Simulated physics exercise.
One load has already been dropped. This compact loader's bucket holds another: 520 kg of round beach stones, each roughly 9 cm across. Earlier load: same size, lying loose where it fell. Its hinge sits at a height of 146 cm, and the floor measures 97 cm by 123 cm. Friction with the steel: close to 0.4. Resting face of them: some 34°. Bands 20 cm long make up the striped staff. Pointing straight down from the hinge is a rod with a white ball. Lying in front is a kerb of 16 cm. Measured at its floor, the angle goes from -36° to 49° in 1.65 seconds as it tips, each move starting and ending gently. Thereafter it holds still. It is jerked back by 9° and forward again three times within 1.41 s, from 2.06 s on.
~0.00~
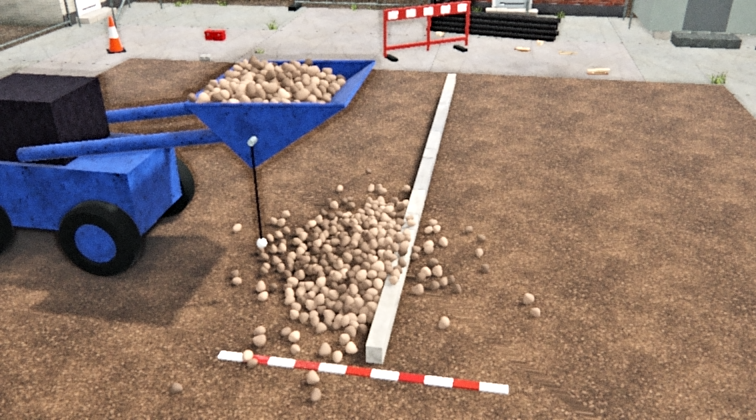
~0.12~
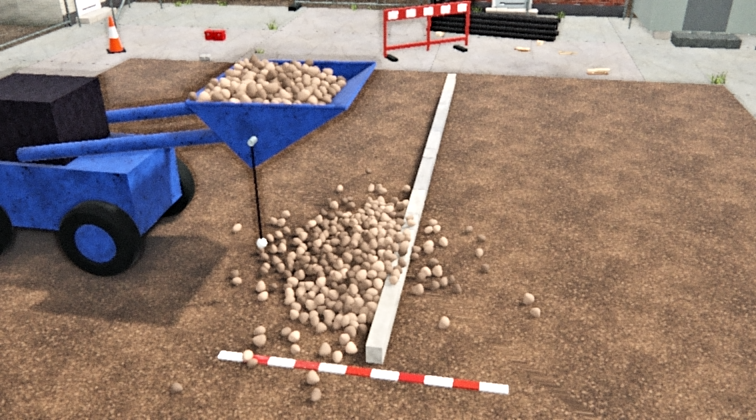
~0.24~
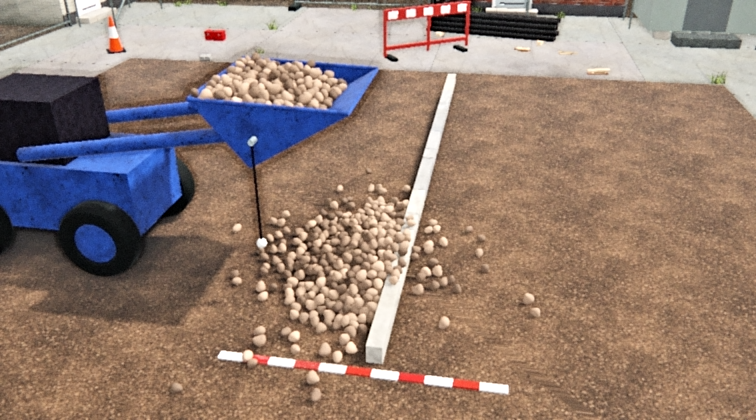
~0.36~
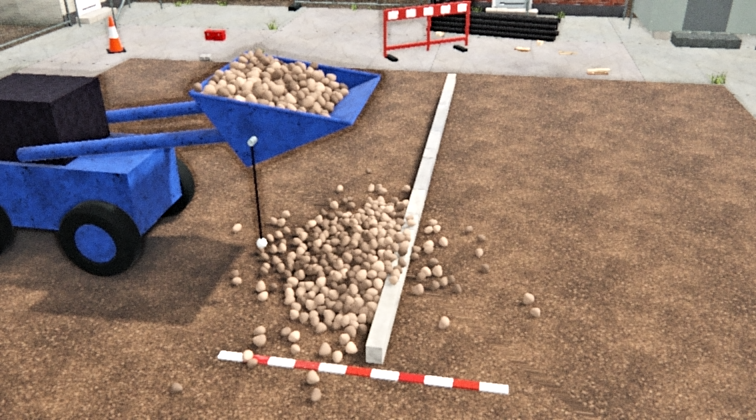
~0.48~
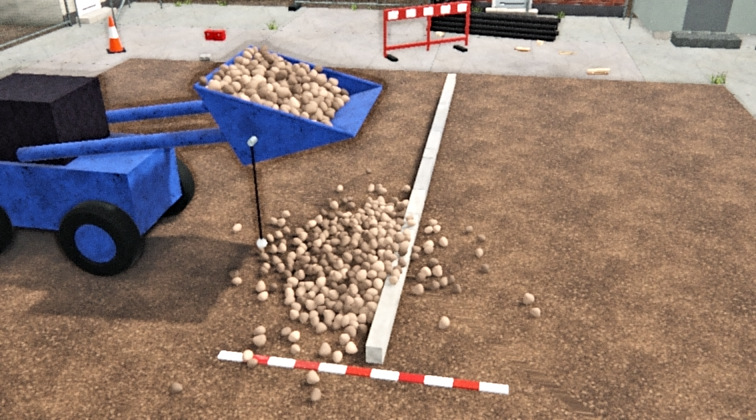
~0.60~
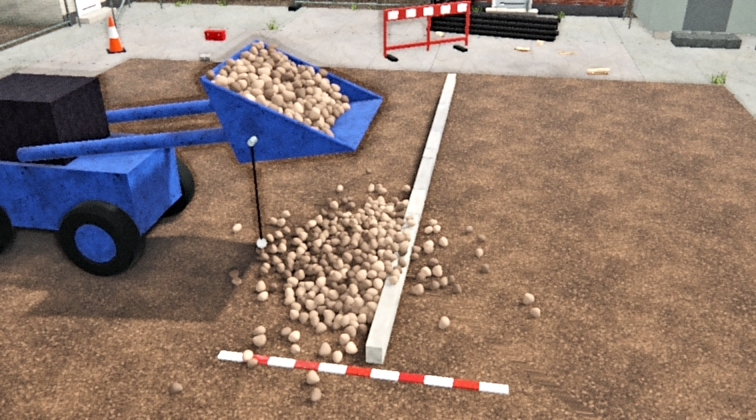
The blue bucket of a compact loader, heaped with round tan stones, starts tilted back above a loose pile of similar stones lying against a pale kerb. Its front edge lowers steadily to the right while the stones shift slightly inside, and the loader's body and the pile below stay still.
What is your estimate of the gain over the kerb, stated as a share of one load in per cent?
My estimate is 36 per cent of one load.
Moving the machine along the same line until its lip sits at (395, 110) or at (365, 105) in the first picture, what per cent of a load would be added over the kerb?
Near 85 in a hundred first, near 60 in a hundred second.
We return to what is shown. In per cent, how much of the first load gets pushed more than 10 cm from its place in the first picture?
Near 30 per cent, I reckon.
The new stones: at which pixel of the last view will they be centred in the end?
Their centre ends up near (379, 251).
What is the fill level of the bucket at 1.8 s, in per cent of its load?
10 %.
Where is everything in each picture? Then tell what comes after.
Lip at (345, 106), floor tilted -36°, highest stones at (276, 69). The earlier load is highest near (365, 236), 30 cm above ground level, 96 % on this side of the kerb, 4 % over the kerb, in the first frame.
The bucket is at -35°, its lip at (346, 108); the top of the load is at (277, 69); the stones move at 0.1 m/s on average, in the second frame.
Lip at (349, 114), floor tilted -31°, highest stones at (263, 65); the stones move at 0.2 m/s on average, in the third frame.
The bucket is at -26°, its lip at (351, 124); the top of the load is at (254, 61); the stones move at 0.2 m/s on average, in the fourth frame.
Lip at (354, 136), floor tilted -19°, highest stones at (256, 56); the stones move at 0.3 m/s on average, in the fifth frame.
The bucket is at -10°, its lip at (354, 150); the top of the load is at (256, 53); the stones move at 0.3 m/s on average, in the sixth frame.
After 1.2 s the floor is at 36°; in per cent of one load, 90 in the bucket, 107 on this side of the kerb, 4 over the kerb; the foremost stones are at (485, 269).
After 1.8 s the floor is at 49°; in per cent of one load, 12 in the bucket, 173 on this side of the kerb, 16 over the kerb; the foremost stones are at (489, 264).
After 3.9 s the floor is at 49°; in per cent of one load, 0 in the bucket, 161 on this side of the kerb, 40 over the kerb; the foremost stones are at (557, 272).
After 6.7 s the floor is at 49°; in per cent of one load, 0 in the bucket, 161 on this side of the kerb, 40 over the kerb; the foremost stones are at (557, 272). Net gain over the kerb, 36.
